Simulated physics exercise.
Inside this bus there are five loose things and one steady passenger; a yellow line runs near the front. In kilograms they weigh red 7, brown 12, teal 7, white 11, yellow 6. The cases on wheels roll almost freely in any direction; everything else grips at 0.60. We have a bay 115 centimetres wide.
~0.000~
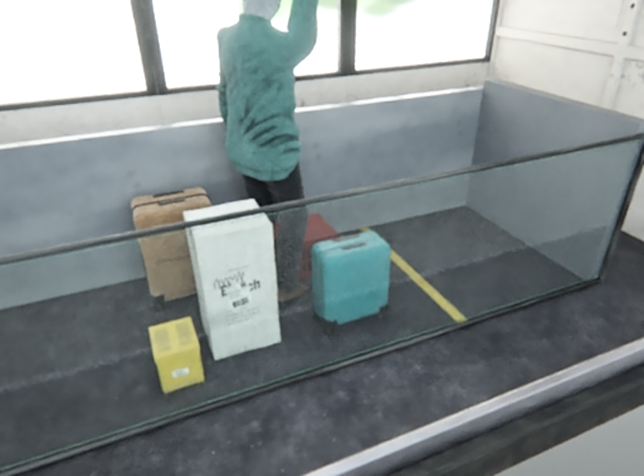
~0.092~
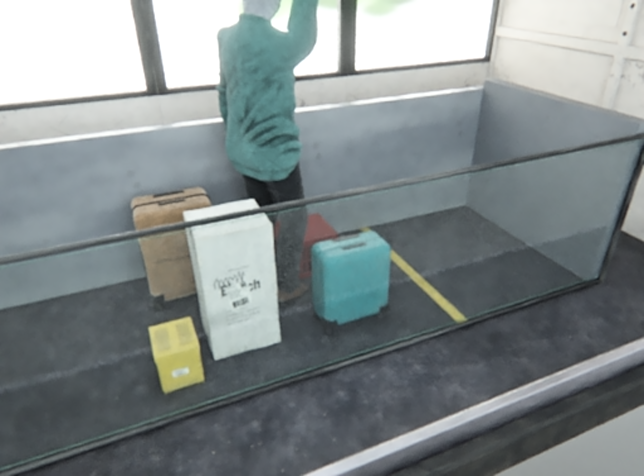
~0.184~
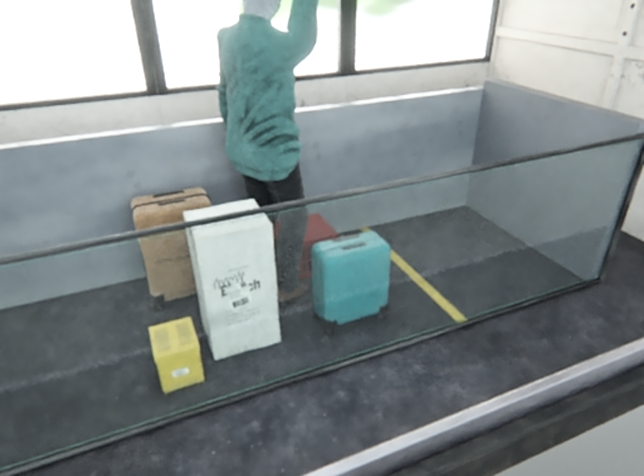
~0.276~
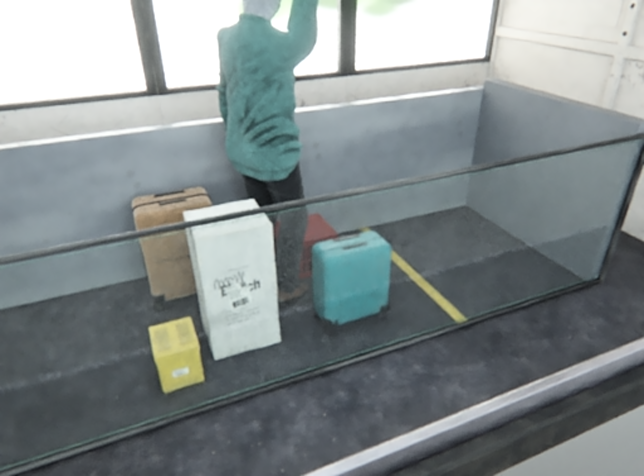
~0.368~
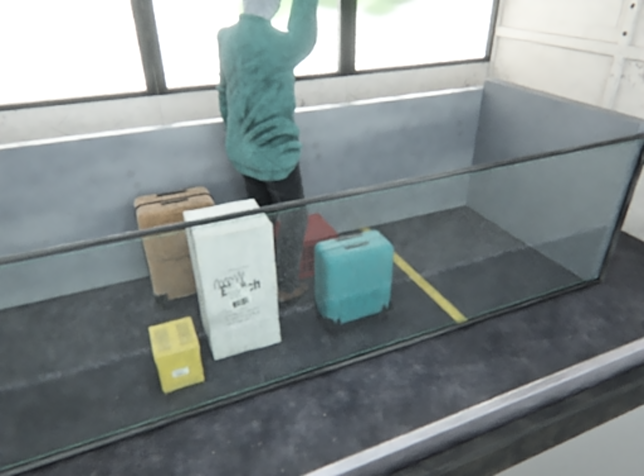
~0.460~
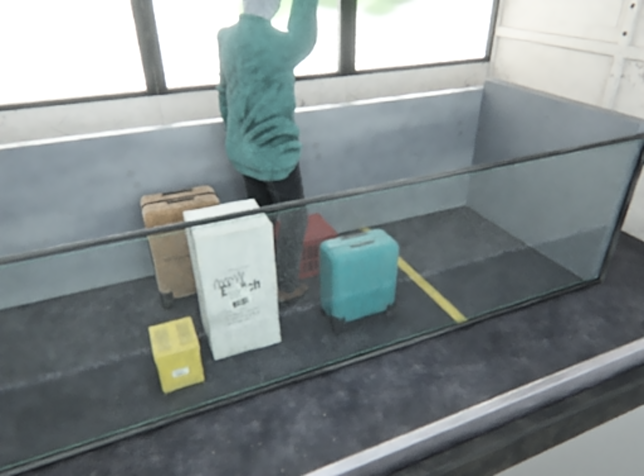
A person in a teal top stood still with one arm raised behind some luggage and a white bag, then the teal and brown wheeled cases rolled slightly right while everything else stayed put.
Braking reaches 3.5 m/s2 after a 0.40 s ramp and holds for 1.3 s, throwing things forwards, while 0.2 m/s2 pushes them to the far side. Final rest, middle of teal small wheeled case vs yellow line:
Past.
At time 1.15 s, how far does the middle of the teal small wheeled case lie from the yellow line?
Position: Approx. 55 cm past.
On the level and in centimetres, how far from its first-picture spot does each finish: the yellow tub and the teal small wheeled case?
Roughly: Yellow tub 0; teal small wheeled case 130.
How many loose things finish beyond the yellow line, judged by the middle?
1 of the loose things.
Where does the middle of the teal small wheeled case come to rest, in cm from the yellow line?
Close to 70 centimetres past it.
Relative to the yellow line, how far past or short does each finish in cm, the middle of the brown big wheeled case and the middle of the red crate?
Result: Brown big wheeled case = 110 cm short, red crate = 60 cm short.
After 0.75 s the teal small wheeled case is 24 cm short of the yellow line, tilted 0°, near (399, 267) in the last picture's view.
After 1.15 s the teal small wheeled case is 54 cm past the yellow line, tilted 0°, near (506, 234) in the last picture's view; the brown big wheeled case 112 cm short of the yellow line, tilted 0°.
After 1.65 s the teal small wheeled case is 72 cm past the yellow line, tilted 0°, near (527, 227) in the last picture's view; the brown big wheeled case 112 cm short of the yellow line, tilted 0°.
Final state at 2.5 s, red crate stops short of the yellow line; brown big wheeled case stops short of the yellow line; teal small wheeled case crosses the yellow line; white tall bag stops short of the yellow line; yellow tub stops short of the yellow line.
